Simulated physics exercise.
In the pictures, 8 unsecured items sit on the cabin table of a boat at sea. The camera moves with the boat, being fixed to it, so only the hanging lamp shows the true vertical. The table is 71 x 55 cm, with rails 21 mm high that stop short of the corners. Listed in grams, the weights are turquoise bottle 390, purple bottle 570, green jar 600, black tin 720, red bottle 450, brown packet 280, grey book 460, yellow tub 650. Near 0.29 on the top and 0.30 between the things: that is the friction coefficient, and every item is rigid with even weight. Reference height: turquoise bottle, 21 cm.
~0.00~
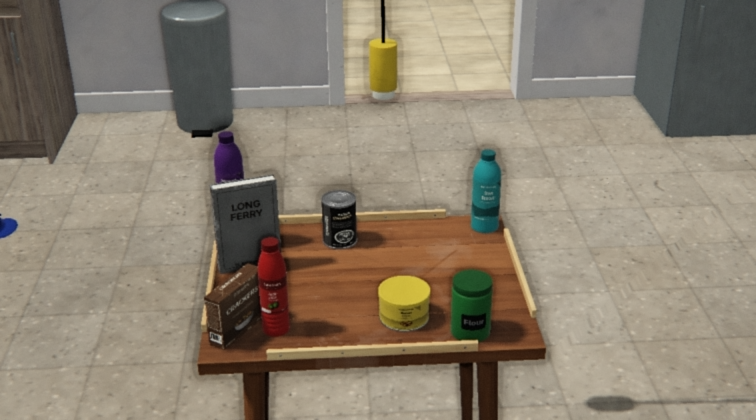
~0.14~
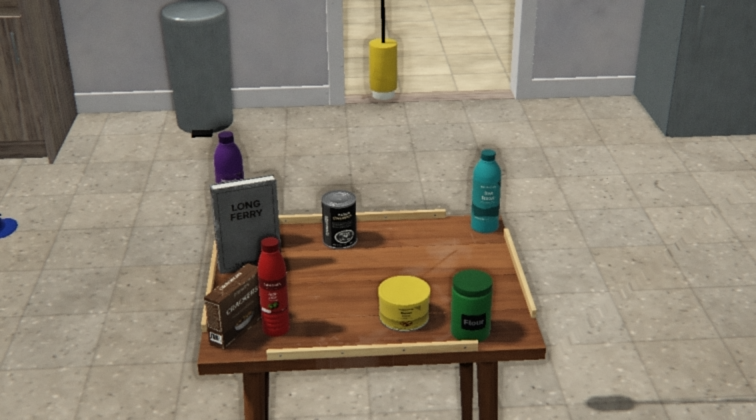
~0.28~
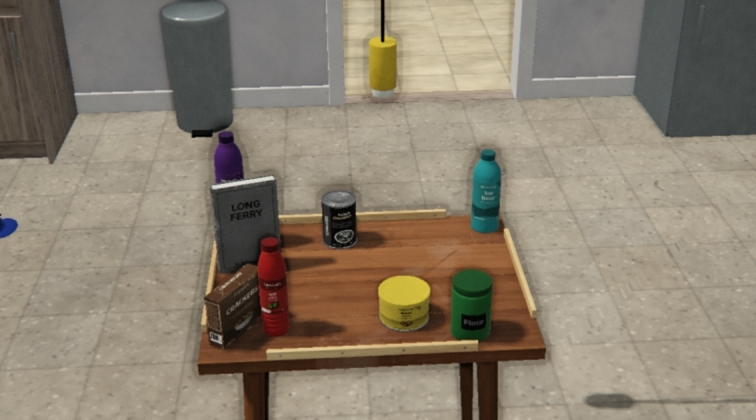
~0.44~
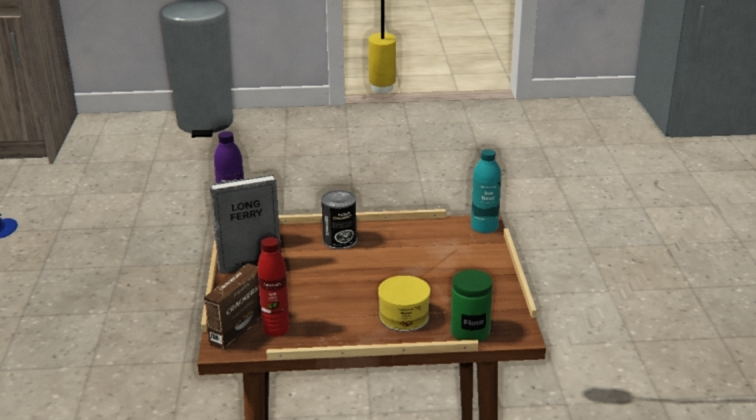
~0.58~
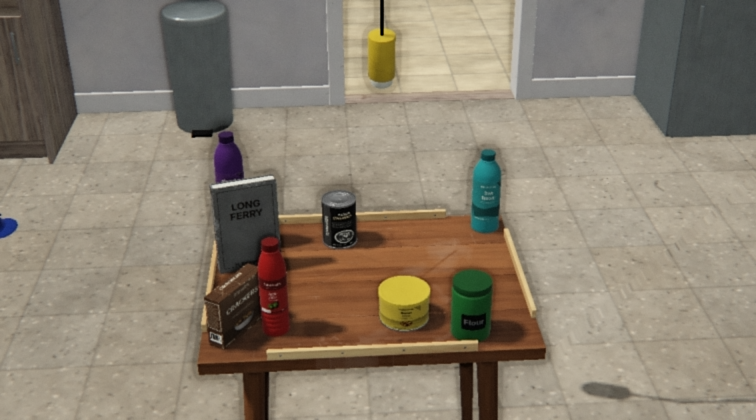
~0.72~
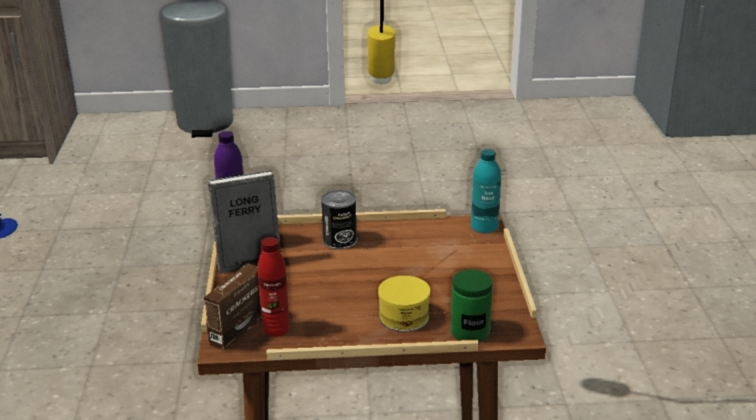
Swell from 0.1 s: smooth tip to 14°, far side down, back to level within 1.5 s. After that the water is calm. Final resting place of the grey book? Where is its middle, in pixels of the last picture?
Roughly (247, 228).
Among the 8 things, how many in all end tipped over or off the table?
Altogether, 2.
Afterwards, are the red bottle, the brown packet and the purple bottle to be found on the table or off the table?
Once it all settles, the red bottle stays on its surface, the brown packet stays on its surface and the purple bottle leaves its surface.
After 1.02 s, heel 12°, far side down; grey book tipped 43° from how it sat near (240, 216); purple bottle tipped 29° from how it sat.
After 1.22 s, heel 7°, far side down; purple bottle now off the table; grey book on its side near (244, 222).
After 1.42 s, heel 2°, far side down; grey book on its side near (247, 228).
At rest (2.1 s), off the table, purple bottle; tipped over on the table, grey book; the other 6 in place, give or take 5 cm. In the last view, grey book near (247, 228).
